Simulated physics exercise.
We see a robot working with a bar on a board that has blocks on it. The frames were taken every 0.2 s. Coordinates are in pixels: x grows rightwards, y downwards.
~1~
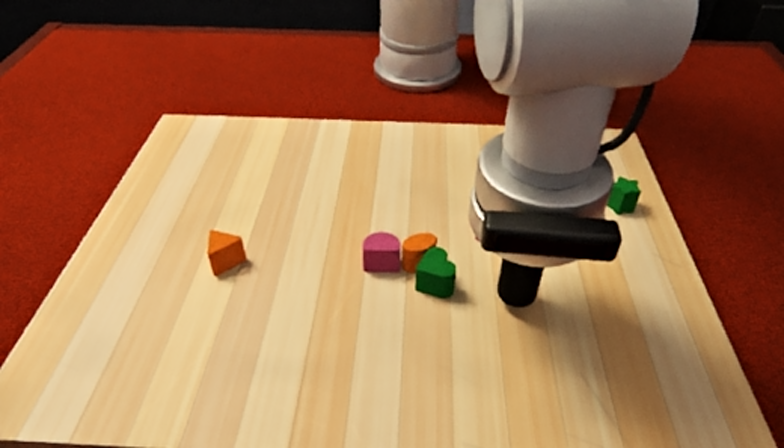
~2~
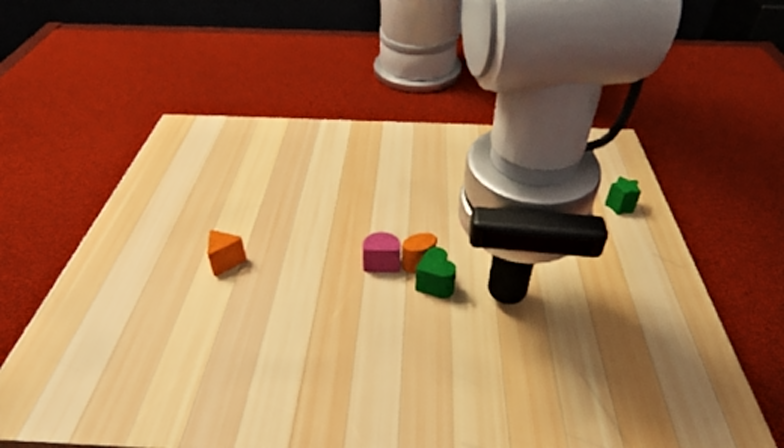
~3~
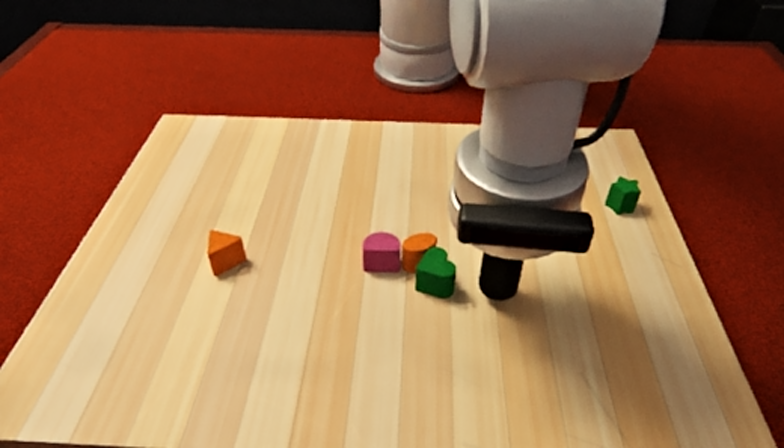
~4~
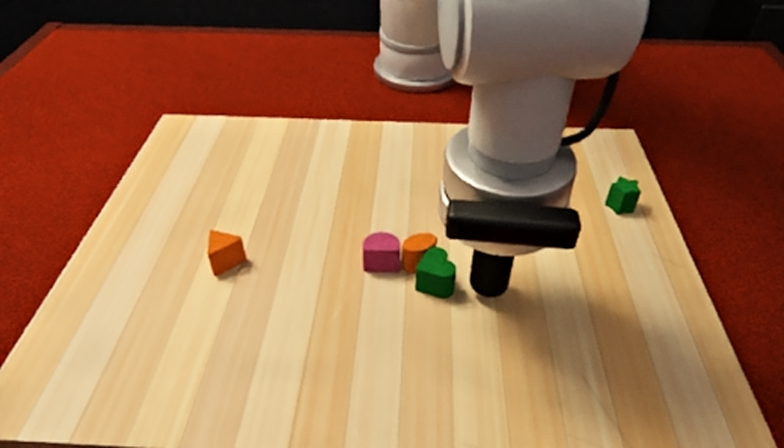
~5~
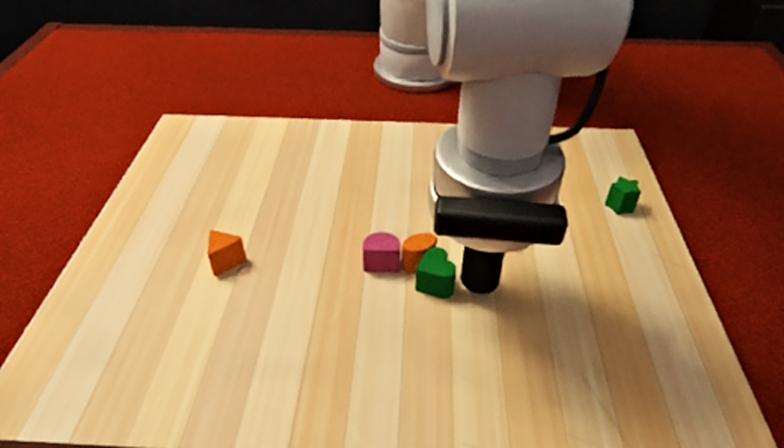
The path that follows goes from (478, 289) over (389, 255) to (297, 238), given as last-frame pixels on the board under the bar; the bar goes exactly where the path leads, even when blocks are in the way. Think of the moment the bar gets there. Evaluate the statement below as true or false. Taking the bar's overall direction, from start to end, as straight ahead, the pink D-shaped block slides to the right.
The claim does not hold.
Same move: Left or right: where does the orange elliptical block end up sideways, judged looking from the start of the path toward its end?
Right-hand side.
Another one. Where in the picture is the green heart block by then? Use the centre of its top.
Answer: (412, 262).
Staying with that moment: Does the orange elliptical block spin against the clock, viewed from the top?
No, that is not what happens.
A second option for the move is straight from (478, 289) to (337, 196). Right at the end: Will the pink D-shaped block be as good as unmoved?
I believe not.
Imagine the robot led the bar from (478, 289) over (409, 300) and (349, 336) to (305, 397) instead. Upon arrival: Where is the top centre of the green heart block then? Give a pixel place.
It will likely be found at (373, 263).
What follows on the original path. One third of the way, bar (420, 253); pink D-shaped block (368, 241), turned 15° anticlockwise; orange elliptical block (395, 226), turned 40° anticlockwise; green heart block (413, 262), turned 50° anticlockwise.
Two thirds of the way, bar (357, 241); pink D-shaped block (326, 245), turned 55° anticlockwise; orange elliptical block (358, 207), turned 45° clockwise; green heart block (412, 262), turned 55° anticlockwise.
At the end, bar (296, 230); pink D-shaped block (316, 247), turned 75° anticlockwise; orange elliptical block (357, 206), turned 45° clockwise; green heart block (412, 262), turned 55° anticlockwise; pink heart block still.
